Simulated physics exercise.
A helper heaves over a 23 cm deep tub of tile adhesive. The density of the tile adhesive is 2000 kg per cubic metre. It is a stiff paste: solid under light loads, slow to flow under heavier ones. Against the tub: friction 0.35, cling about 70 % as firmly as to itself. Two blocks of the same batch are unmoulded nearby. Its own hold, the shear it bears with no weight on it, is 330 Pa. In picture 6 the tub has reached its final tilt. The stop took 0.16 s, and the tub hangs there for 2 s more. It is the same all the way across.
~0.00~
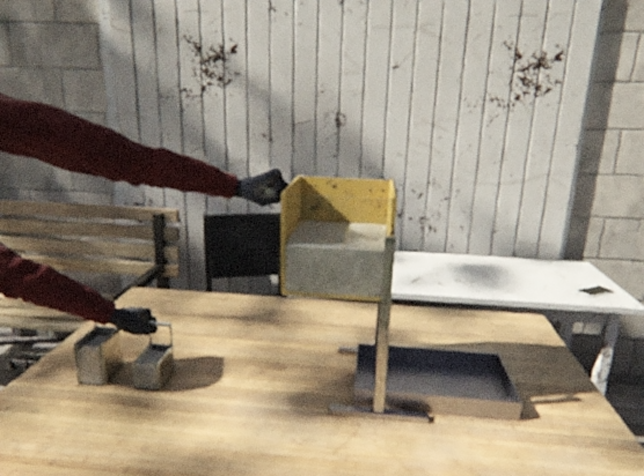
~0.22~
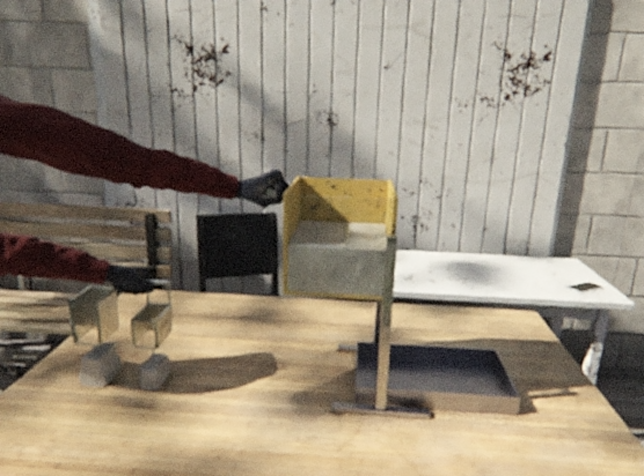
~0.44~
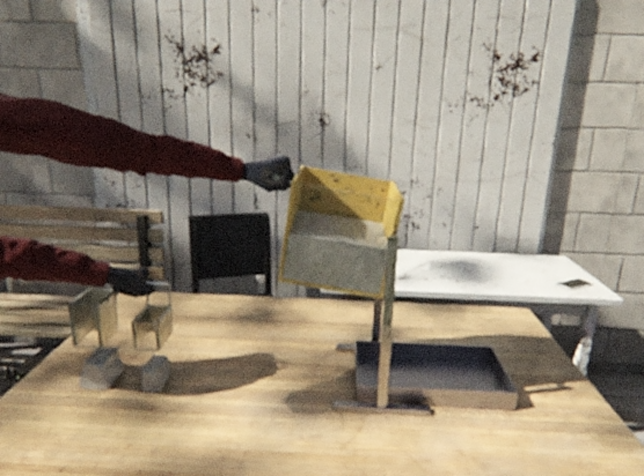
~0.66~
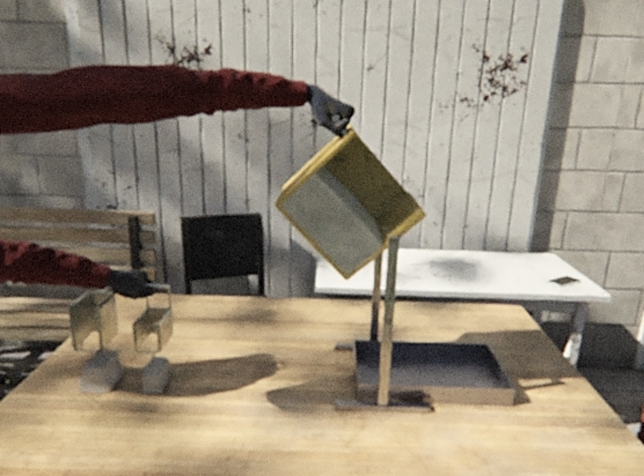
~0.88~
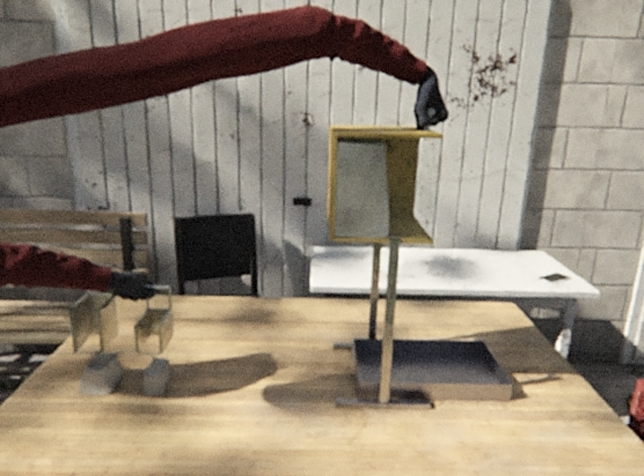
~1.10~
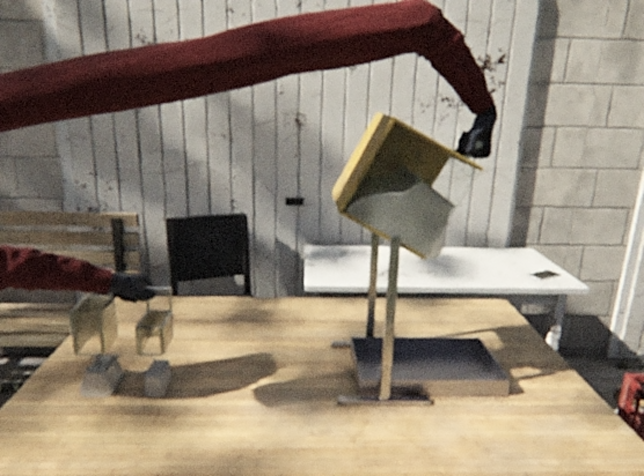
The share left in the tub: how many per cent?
About 0 %.
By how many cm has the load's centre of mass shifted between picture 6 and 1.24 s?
About 15 cm.
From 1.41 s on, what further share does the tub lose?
Near 14 %.
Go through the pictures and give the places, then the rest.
The first picture shows handle-side rim at (286, 194), tilt 0 degrees; highest point of the tile adhesive at (288, 244); test blocks 9.9 cm, 6.4 cm high (left to right).
The second picture shows handle-side rim at (288, 195), tilt 0 degrees; highest point of the tile adhesive at (290, 245); test blocks 8.4 cm, 6.3 cm high (left to right).
The third picture shows handle-side rim at (296, 182), tilt 8 degrees; highest point of the tile adhesive at (295, 234); test blocks 7.8 cm, 6.3 cm high (left to right).
The fourth picture shows handle-side rim at (356, 136), tilt 46 degrees; highest point of the tile adhesive at (313, 176); test blocks 7.7 cm, 6.3 cm high (left to right).
The fifth picture shows handle-side rim at (441, 139), tilt 90 degrees; highest point of the tile adhesive at (343, 143); test blocks 7.7 cm, 6.3 cm high (left to right).
The sixth picture shows handle-side rim at (480, 171), tilt 117 degrees; highest point of the tile adhesive at (420, 182); test blocks 7.7 cm, 6.3 cm high (left to right).
By 1.24 s, the tub is at 117 degrees and holds 38 %.
By 1.41 s, the tub is at 117 degrees and holds 13 %.
By 1.58 s, the tub is at 117 degrees and holds 0 %.
By 1.75 s, the tub is at 117 degrees and holds 0 %.
By 3.10 s, at the end, the tub is at 117 degrees and holds 0 %.
